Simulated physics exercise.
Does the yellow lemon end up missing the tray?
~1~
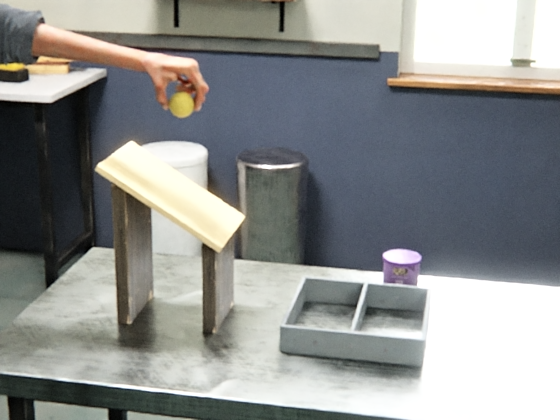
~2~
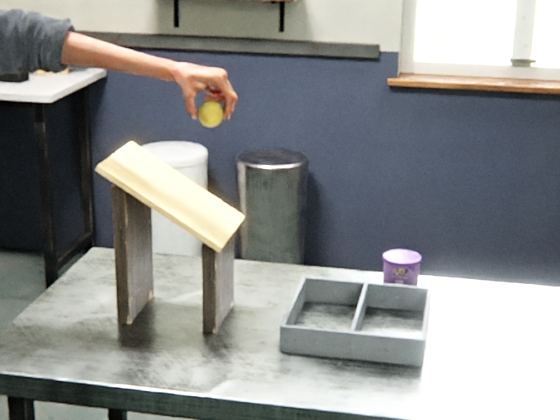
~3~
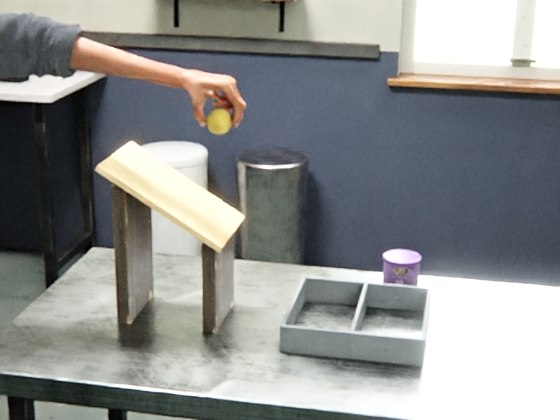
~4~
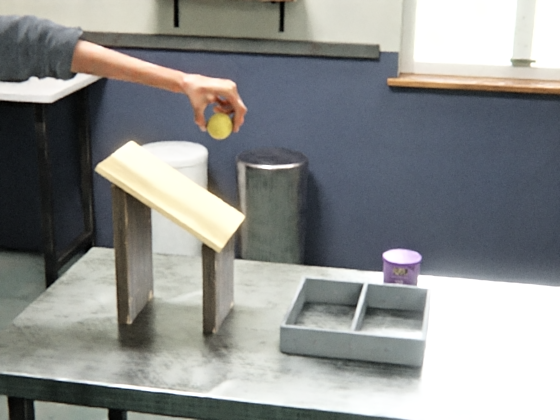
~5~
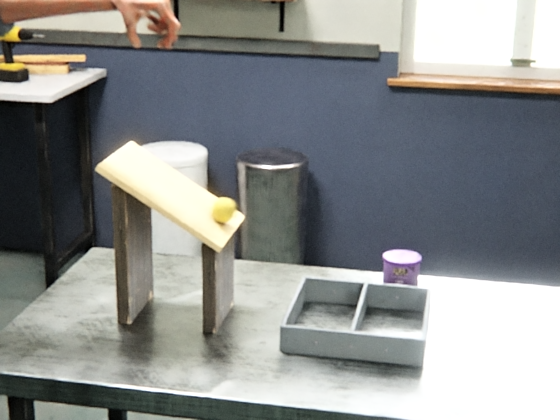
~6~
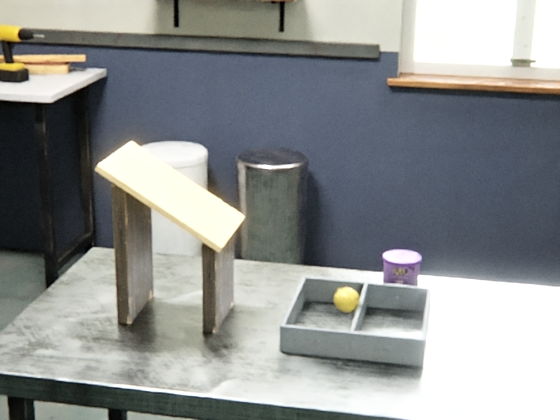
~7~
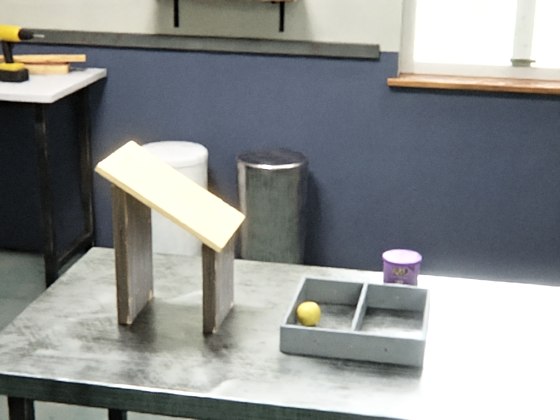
No, the lemon does not miss the tray. It ends up in the left bay, the one nearer the slanted board.
